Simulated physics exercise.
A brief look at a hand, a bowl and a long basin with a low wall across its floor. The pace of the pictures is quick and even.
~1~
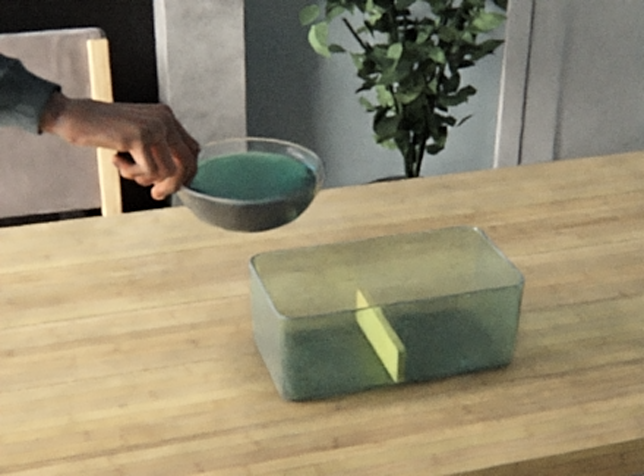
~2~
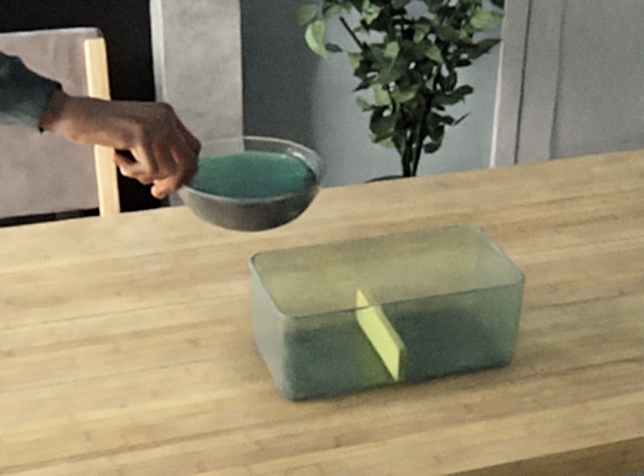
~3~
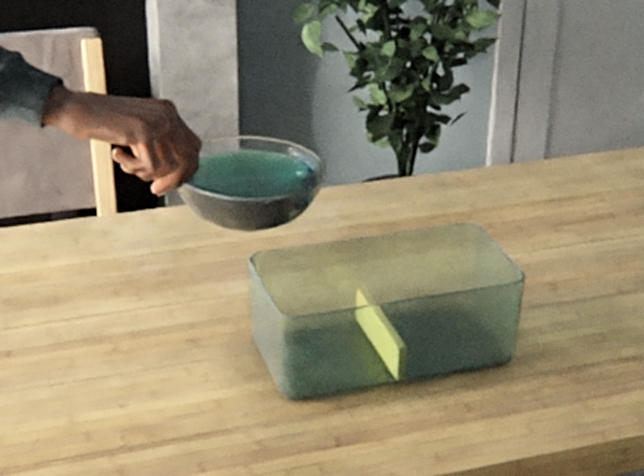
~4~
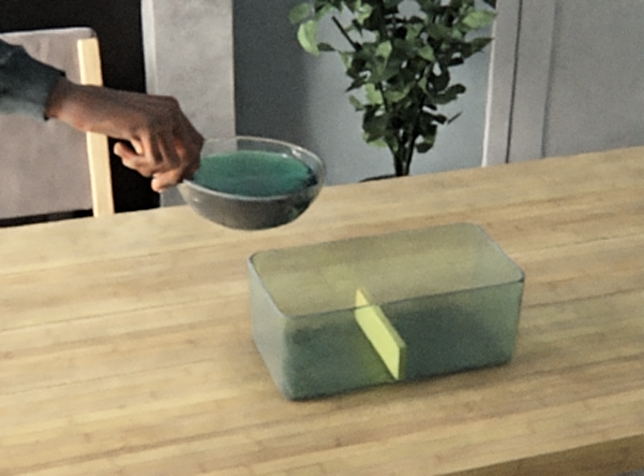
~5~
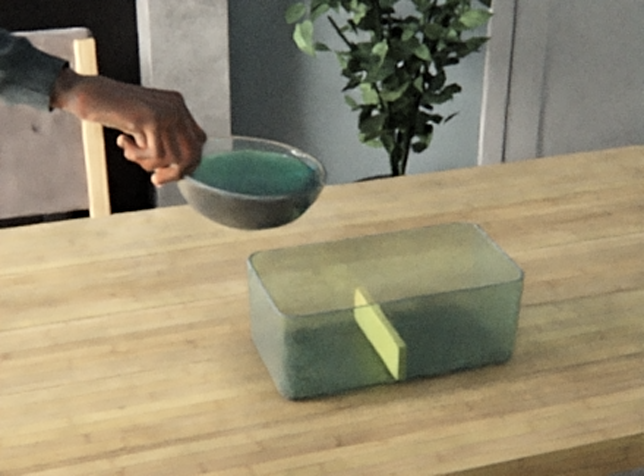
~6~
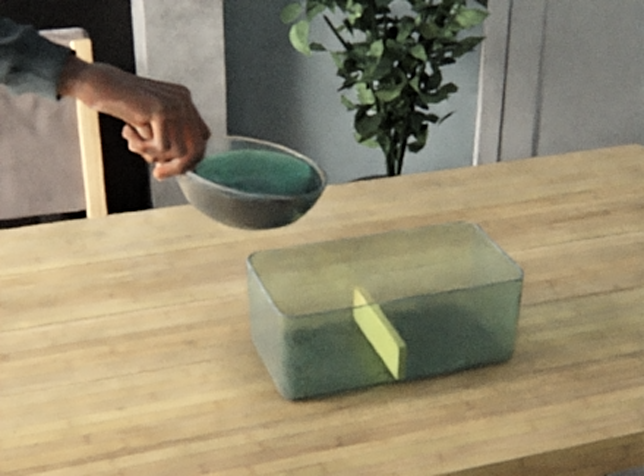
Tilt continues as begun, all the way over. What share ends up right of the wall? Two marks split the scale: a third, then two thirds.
Looks to me like the right side of the wall gets short of a third.
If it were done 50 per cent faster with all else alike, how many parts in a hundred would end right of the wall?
Roughly 10 percent.
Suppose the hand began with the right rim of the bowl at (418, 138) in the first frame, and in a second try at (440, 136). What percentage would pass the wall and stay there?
Close to 95 % for the first start and close to 85 % for the second.
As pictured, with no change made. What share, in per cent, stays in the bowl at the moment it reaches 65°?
Around 30 percent remains.
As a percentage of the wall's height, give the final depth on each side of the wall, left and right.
Roughly 50 left of the wall, roughly 10 right of it.
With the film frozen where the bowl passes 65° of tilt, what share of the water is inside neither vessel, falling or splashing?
Around 35 in a hundred.
A moment on, the tilt is 65° and 28 per cent is still to pour, 27 is left of the wall and 9 right of it.
Next, the tilt is 99° and 0 per cent is still to pour, 80 is left of the wall and 18 right of it.
Then the tilt is 106° and 0 per cent is still to pour, 79 is left of the wall and 20 right of it.
Later the tilt is 106° and 0 per cent is still to pour, 79 is left of the wall and 20 right of it.
At rest 79 per cent lies left of the wall, 20 right of it and 1 outside.
